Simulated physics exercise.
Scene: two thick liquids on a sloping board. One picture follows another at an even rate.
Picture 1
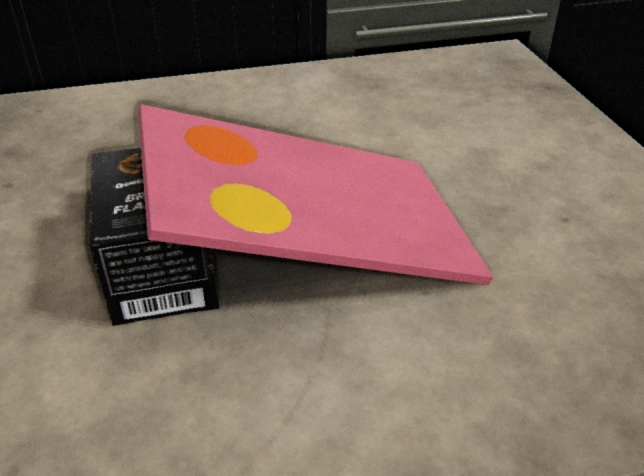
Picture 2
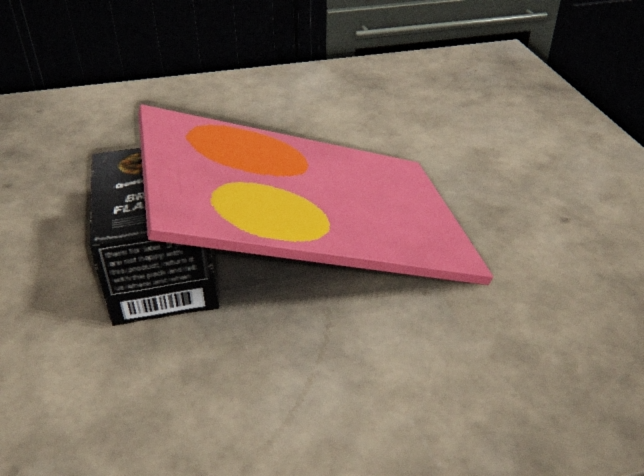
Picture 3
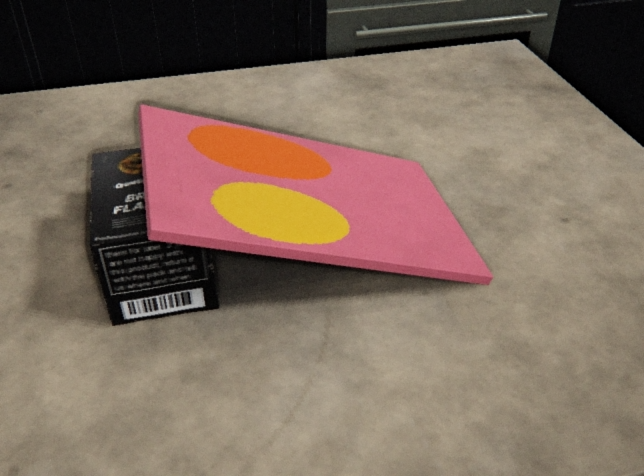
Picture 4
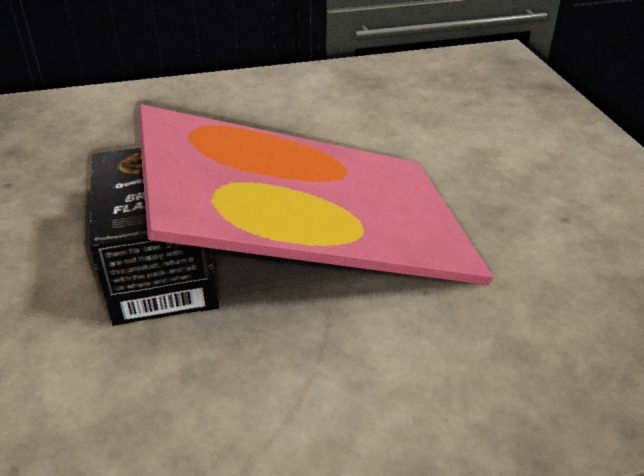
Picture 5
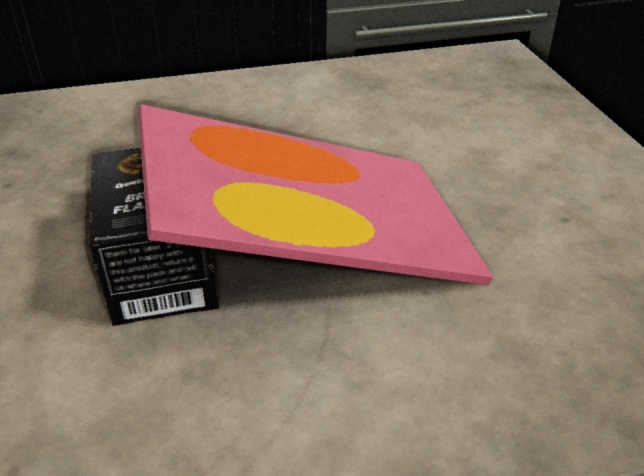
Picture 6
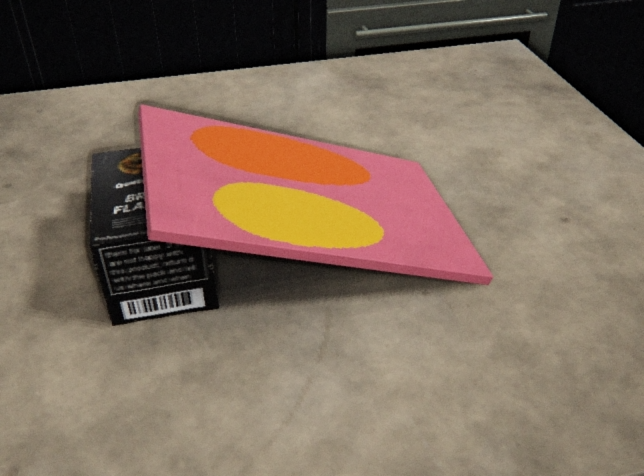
On a mottled countertop, a pink board slopes down to the right from a black box, with an orange patch of paint above a yellow one. Both patches stretch rightward down the board, quickly at first, then more slowly, becoming long ovals while the board and box stay still.
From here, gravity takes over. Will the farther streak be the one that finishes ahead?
The winner is going to be the one that isn't up forward.
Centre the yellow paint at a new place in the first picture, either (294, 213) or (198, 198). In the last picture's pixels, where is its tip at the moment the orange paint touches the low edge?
(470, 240) and (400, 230).
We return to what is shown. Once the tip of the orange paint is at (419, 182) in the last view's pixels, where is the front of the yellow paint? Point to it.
At that moment it sits close to pixel (425, 234).
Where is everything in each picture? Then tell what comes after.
Tip of the yellow paint a quarter of the way down; tip of the orange paint (247, 149) a quarter of the way down, in the first frame.
Tip of the yellow paint (320, 217) half way down; tip of the orange paint half way down, in the second frame.
Tip of the yellow paint half way down; tip of the orange paint (322, 163) half way down, in the third frame.
Tip of the yellow paint (352, 222) half way down; tip of the orange paint three quarters of the way down, in the fourth frame.
Tip of the yellow paint three quarters of the way down; tip of the orange paint (350, 168) three quarters of the way down, in the fifth frame.
Tip of the yellow paint (372, 226) three quarters of the way down; tip of the orange paint three quarters of the way down, in the sixth frame.
Next, the yellow paint is three quarters of the way down; the orange paint is three quarters of the way down.
After that, the yellow paint is three quarters of the way down; the orange paint is close to the edge.
Finally, the yellow paint is close to the edge; the orange paint is at the low edge.
